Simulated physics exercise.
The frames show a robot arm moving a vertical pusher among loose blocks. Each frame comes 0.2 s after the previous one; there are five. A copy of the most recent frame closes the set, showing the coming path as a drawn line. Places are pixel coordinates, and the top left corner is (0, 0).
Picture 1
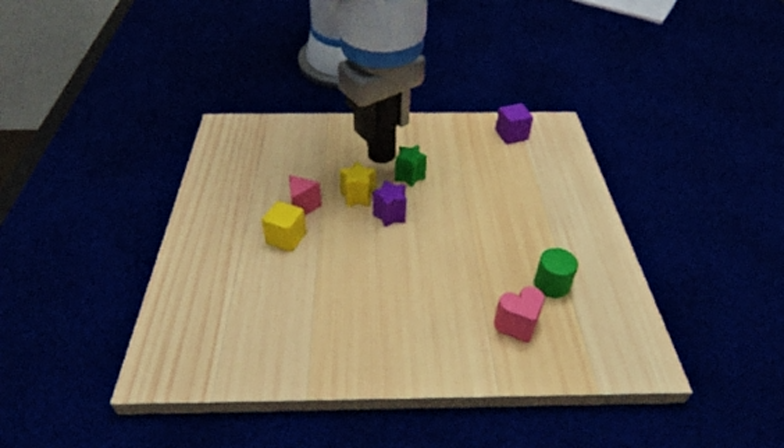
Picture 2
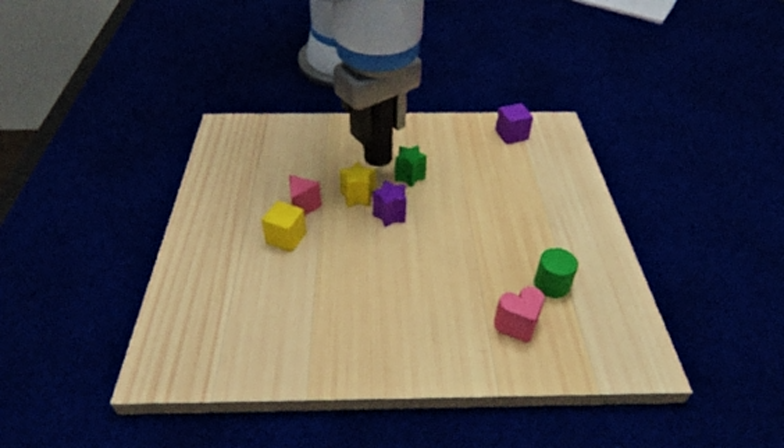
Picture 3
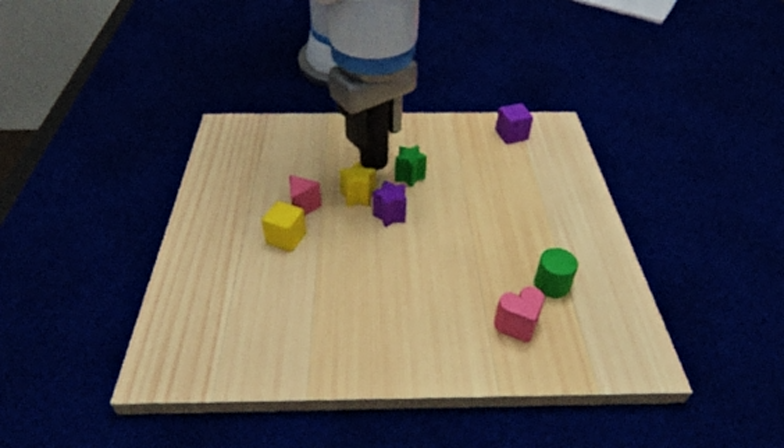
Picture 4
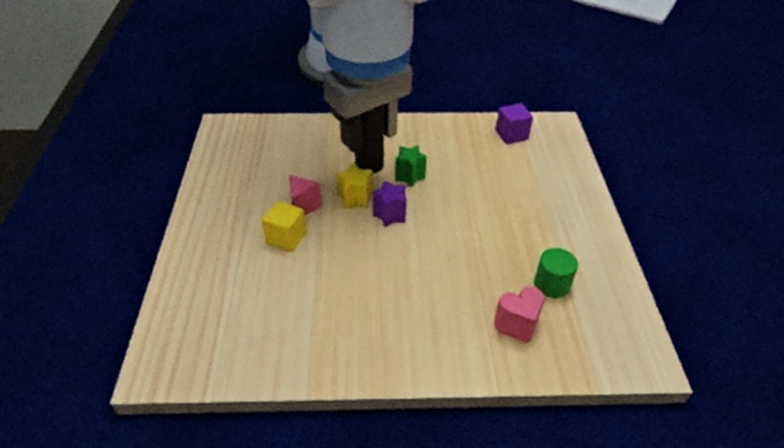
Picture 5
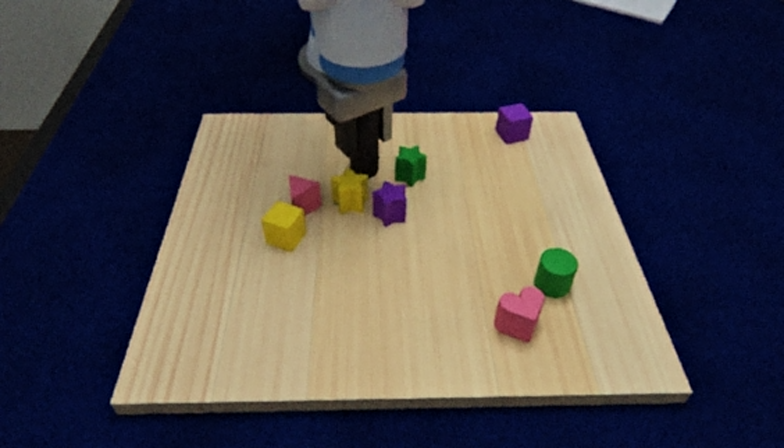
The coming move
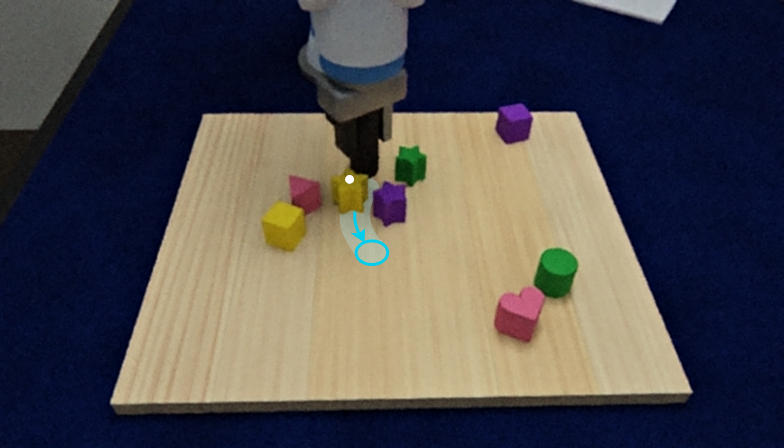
The robot arm's dark pusher eased down and to the left over the wooden board, then nudged the yellow star a little toward the pink triangle, while the other blocks stayed still.
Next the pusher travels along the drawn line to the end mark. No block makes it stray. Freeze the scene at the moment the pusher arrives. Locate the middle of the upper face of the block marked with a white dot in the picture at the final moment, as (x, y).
I think it will end close to (329, 216).
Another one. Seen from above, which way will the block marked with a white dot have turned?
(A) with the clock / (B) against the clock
(A)
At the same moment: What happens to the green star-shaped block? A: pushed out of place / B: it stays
Correct choice: B.
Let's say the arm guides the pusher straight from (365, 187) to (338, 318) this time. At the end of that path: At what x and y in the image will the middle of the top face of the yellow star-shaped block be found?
Most likely (325, 212).
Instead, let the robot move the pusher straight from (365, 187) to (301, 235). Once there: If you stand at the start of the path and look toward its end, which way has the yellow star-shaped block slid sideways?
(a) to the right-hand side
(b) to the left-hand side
b.
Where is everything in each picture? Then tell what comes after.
The first picture shows pusher tip at (382, 156); block tops, yellow star-shaped block at (358, 172); purple star-shaped block at (391, 191); green star-shaped block at (411, 153).
The second picture shows pusher at (378, 159); blocks unchanged.
The third picture shows pusher at (374, 162); blocks unchanged.
The fourth picture shows pusher at (370, 166); yellow star-shaped block at (355, 175).
The fifth picture shows pusher at (365, 171); yellow star-shaped block at (350, 179); purple star-shaped block at (391, 191); green star-shaped block at (411, 153).
Path on the board, from (365, 187) by way of (356, 208) and (358, 230) to (372, 253); the dot is on the yellow star-shaped block.
On the path given first. One third of the way, pusher at (355, 191); yellow star-shaped block at (336, 200).
Two thirds of the way, pusher at (357, 215); yellow star-shaped block at (328, 214), turned 40° clockwise.
At the end, pusher at (372, 236); yellow star-shaped block at (329, 216), turned 50° clockwise; purple star-shaped block in place; green star-shaped block in place.
